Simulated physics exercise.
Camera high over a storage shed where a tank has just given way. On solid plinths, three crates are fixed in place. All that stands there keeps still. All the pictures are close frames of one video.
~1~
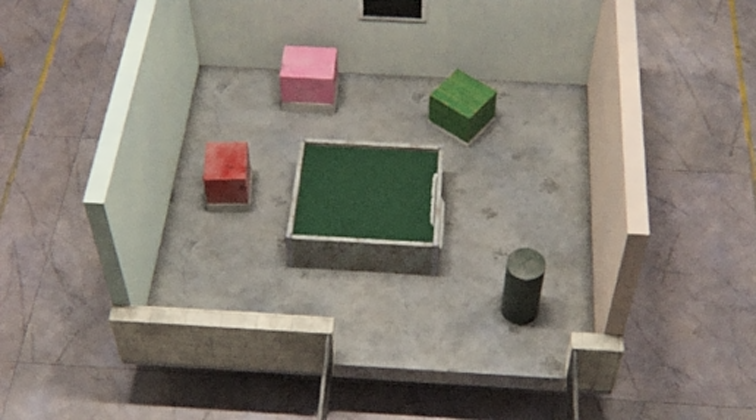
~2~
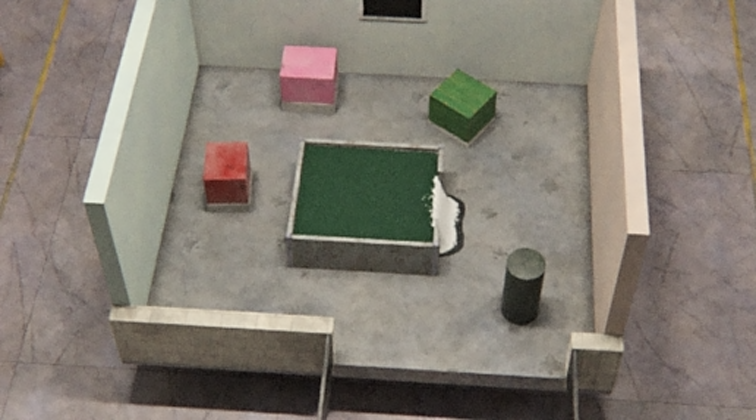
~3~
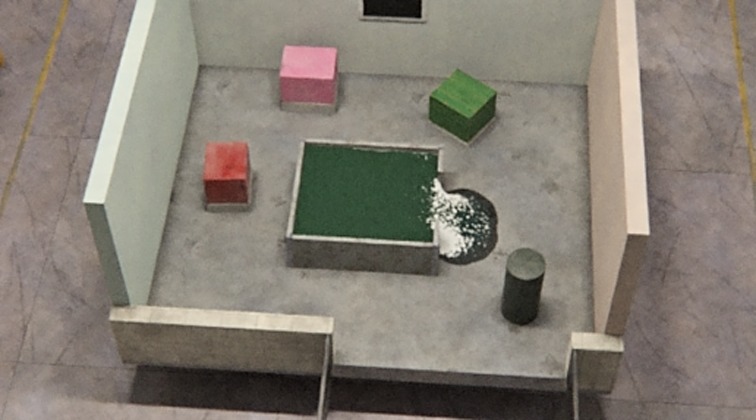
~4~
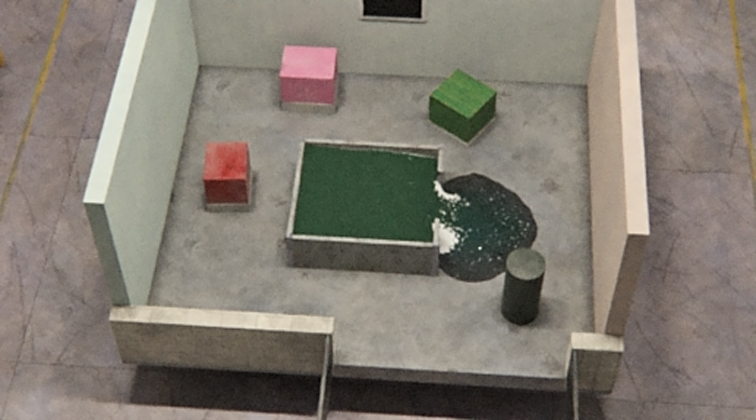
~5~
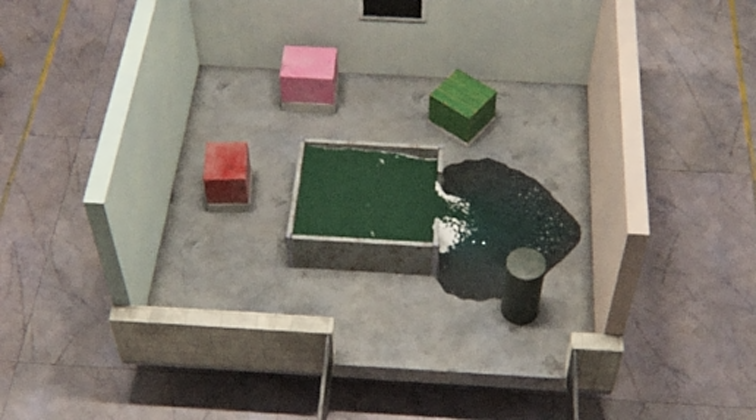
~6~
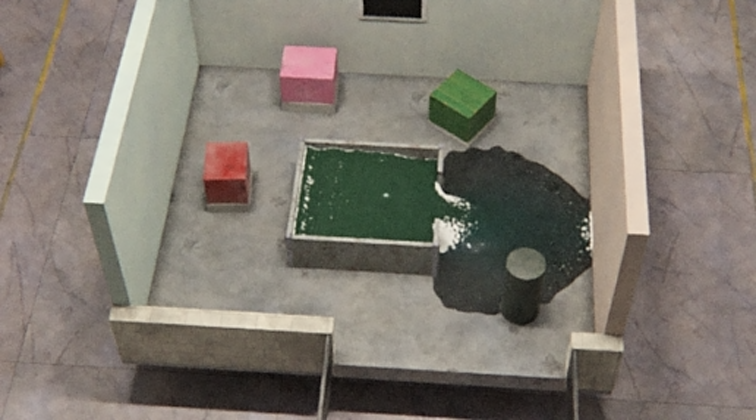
In a walled storage shed seen from above, dark green water poured through a gap in the right side of a low tank and spread around a dark cylinder to the right wall.
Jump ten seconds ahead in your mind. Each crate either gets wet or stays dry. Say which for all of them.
Result: The green crate picks up moisture; the pink crate remains moisture-free; the red crate remains moisture-free.
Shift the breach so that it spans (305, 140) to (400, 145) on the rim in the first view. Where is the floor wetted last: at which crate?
That would be the red crate, reached last.
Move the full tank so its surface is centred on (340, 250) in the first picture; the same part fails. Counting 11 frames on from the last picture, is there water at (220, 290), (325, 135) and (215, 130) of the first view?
First unwetted; next unwetted; last unwetted.
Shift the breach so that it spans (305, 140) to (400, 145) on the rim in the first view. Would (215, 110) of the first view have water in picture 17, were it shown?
Status of the point: Soaked.
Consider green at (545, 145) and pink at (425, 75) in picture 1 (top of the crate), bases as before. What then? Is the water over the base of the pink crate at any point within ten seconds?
I'd say the pink crate is missed.
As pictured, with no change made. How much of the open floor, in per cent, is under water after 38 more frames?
Around 65 percent.
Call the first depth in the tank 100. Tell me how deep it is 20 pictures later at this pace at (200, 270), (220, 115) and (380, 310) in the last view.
Depths of roughly 0, 0 and 0 per cent.
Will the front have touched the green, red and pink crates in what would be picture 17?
One by one: Green crate reached; red crate not yet; pink crate not reached.
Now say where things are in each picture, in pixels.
The water tank at (367, 194) is whole and still, in the first frame.
The front is at (455, 248), out from the gap at (435, 214), in the second frame.
Water pours out at (435, 216) and has run to (490, 243), in the third frame.
The front is at a hidden place, out from the gap at (435, 216), in the fourth frame.
The front is at (572, 241), out from the gap at (435, 216), in the fifth frame.
Water pours out at (435, 215) and has run to (590, 259), in the sixth frame.
A moment on, water covers 25 % of the floor; the green crate water round its plinth, the pink crate not reached, the red crate not reached.
Next, water covers 30 % of the floor; the green crate water round its plinth, the pink crate not reached, the red crate not reached.
Then, water covers 40 % of the floor; the green crate water round its plinth, the pink crate water round its plinth, the red crate not reached.
Later, water covers 65 % of the floor; the green crate water round its plinth, the pink crate water round its plinth, the red crate water round its plinth.
In the end, water covers 95 % of the floor; the green crate was topped, the pink crate stayed above the water, the red crate stayed above the water.
